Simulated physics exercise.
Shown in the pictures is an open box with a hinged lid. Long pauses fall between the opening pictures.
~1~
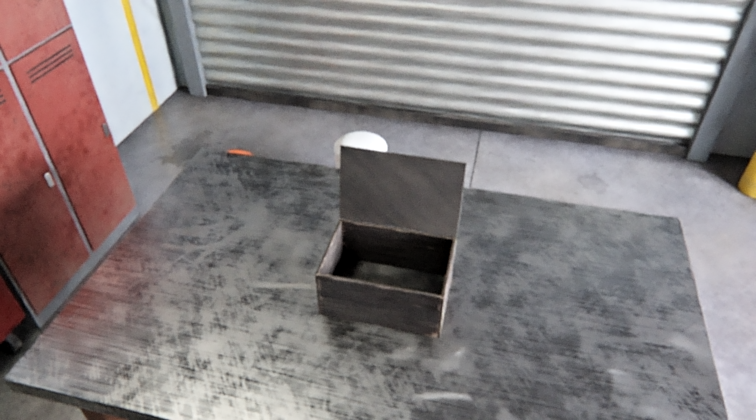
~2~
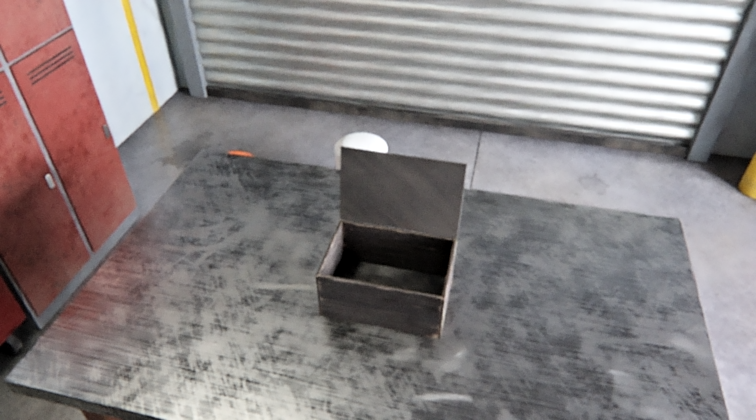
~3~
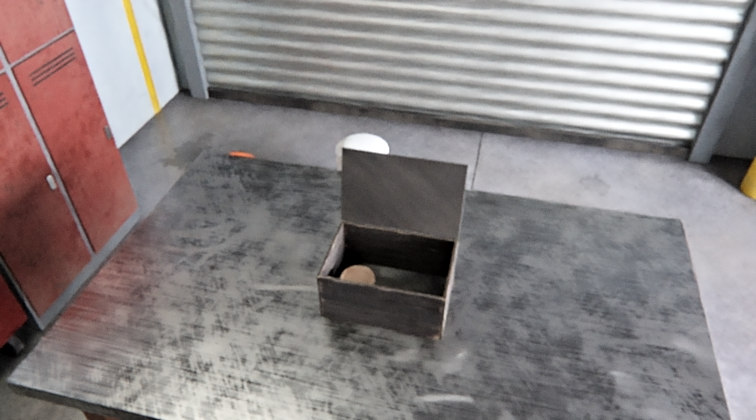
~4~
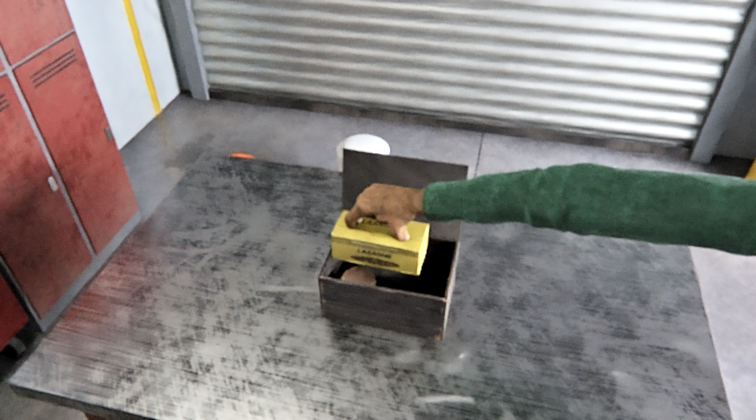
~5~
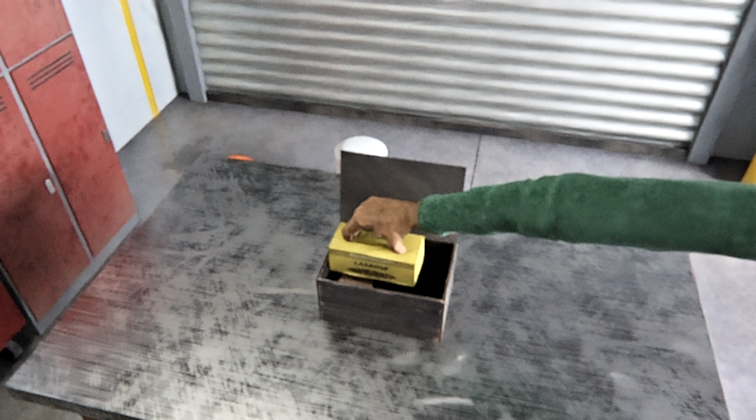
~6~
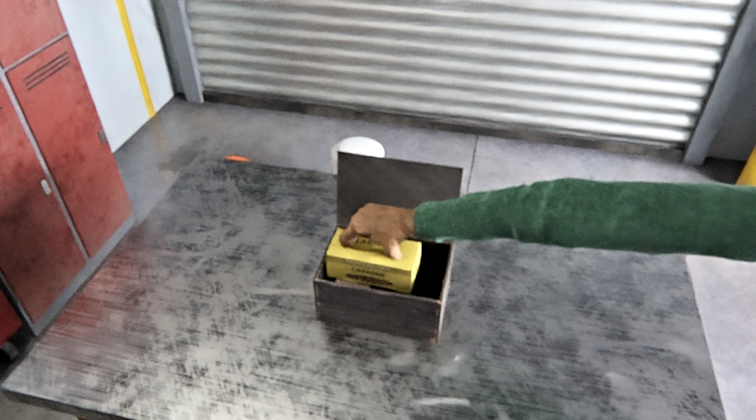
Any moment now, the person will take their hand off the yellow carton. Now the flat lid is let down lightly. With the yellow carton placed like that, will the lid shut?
Yes, the lid reaches the rim.
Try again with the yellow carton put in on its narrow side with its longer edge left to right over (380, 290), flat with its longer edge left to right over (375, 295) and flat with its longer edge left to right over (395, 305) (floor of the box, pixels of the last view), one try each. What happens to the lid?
Lid, try 1: Propped open; try 2: Fully down; try 3: Propped open.
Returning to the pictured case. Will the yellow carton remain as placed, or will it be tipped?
It ends up leaning.
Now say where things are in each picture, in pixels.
In the first picture, the last thing is not in view yet.
In the second picture, the last thing is not in view yet.
In the third picture, the last thing is not in view yet.
The fourth picture shows still above its spot; yellow carton (380, 242).
The fifth picture shows still above its spot; yellow carton (377, 254).
The sixth picture shows put in, still held; yellow carton (374, 260).
Then, 0.90 s past the last view, lid starting down; yellow carton on its side near (375, 269).
Then, 1.60 s past the last view, lid 57° above the rim; yellow carton on its side near (375, 269).
Then, 1.90 s past the last view, lid 15° above the rim; yellow carton on its side near (375, 269).
Finally, lid shut; down or leaning hard in the box, yellow carton; brown tin still in place. Final places as the last picture's camera would see them, yellow carton near (375, 269).
